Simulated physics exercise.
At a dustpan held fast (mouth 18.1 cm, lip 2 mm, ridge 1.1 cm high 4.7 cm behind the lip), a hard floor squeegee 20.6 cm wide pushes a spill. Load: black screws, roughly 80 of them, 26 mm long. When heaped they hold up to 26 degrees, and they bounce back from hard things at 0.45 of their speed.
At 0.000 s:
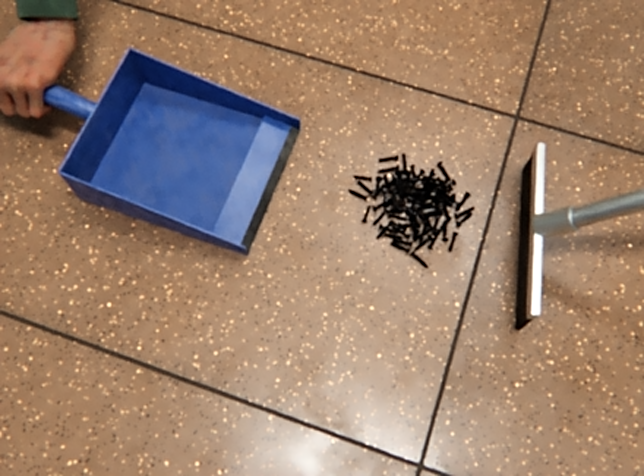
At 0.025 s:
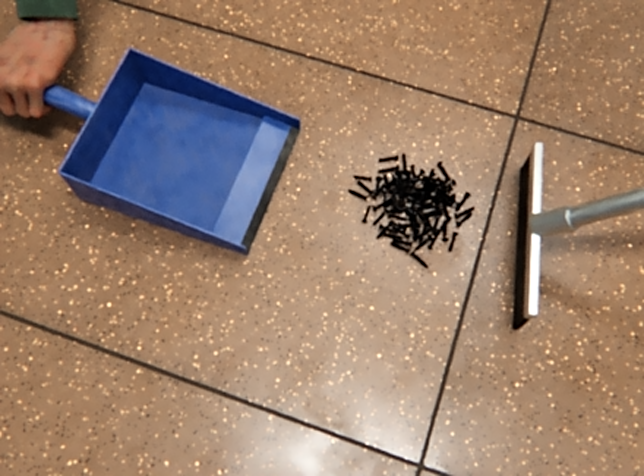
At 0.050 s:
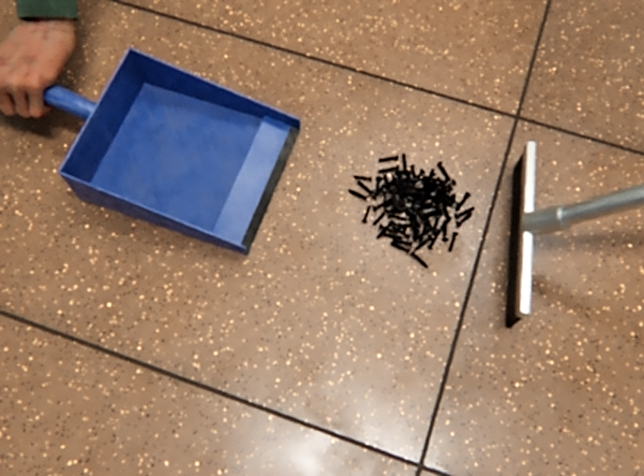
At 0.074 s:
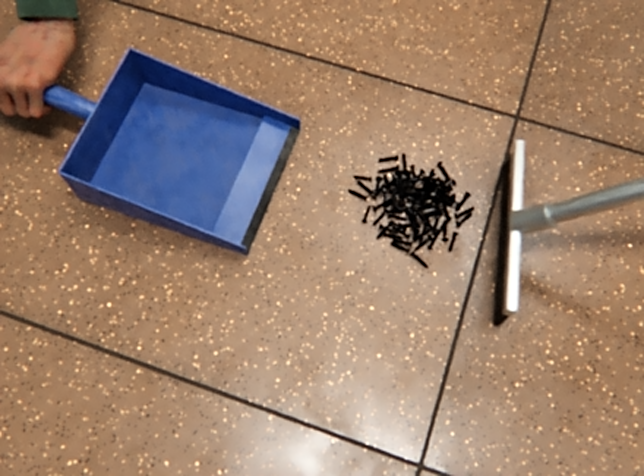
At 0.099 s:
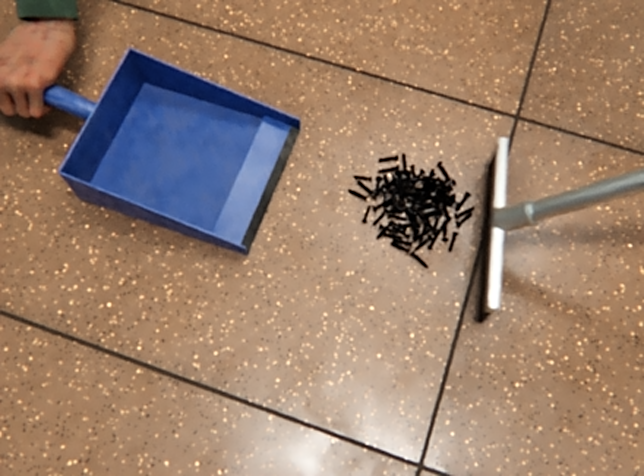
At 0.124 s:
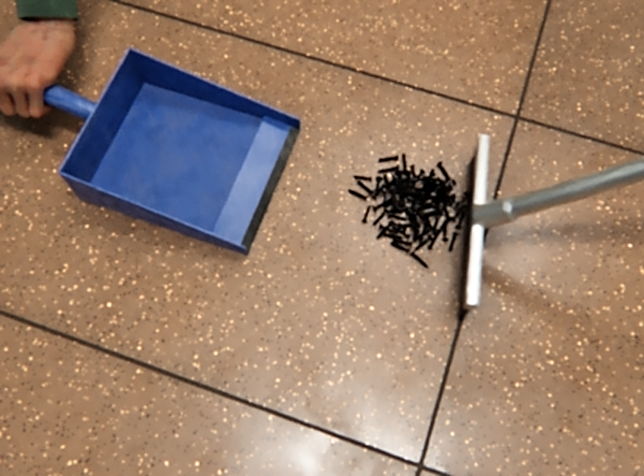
The footage shows a hand holding a blue dustpan still on a speckled tiled floor while a squeegee slides left toward a heap of small black screws, its blade reaching the near edge and just nudging a few.
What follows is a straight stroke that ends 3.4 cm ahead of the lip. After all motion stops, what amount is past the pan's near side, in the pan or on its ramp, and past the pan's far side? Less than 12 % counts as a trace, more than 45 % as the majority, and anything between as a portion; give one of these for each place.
Near side - a trace, pan - a portion, far side - a trace.
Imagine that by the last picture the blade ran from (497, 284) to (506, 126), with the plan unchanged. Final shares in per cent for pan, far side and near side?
Pan 0; far 30; near 0.
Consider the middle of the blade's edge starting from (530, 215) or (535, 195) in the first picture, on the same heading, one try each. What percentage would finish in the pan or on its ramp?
First try about 25 per cent, second about 25 per cent.
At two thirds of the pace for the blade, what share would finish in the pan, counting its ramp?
I'd put it at close to 15 per cent.
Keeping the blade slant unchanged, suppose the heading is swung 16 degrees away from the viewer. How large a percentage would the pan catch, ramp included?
25 %.
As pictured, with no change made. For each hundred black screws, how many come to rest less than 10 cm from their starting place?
About 0 %.
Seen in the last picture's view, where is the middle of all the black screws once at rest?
Centre at rest, approx.: (282, 180) px.
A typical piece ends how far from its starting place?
It works out to roughly 18 cm.
Then, at 0.24 s, middle of the blade 14 cm from the lip; 0 % over the lip, far side 5 %, near side 0 %.
After 0.32 s, middle of the blade 7 cm from the lip; 0 % over the lip, far side 5 %, near side 0 %.
After 0.54 s, middle of the blade 5 cm from the lip; 30 % over the lip, far side 5 %, near side 5 %.
In the end, at 1.3 s, near side 5 %, pan 30 %, far side 5 %, in front of the lip or behind the blade 55 %.
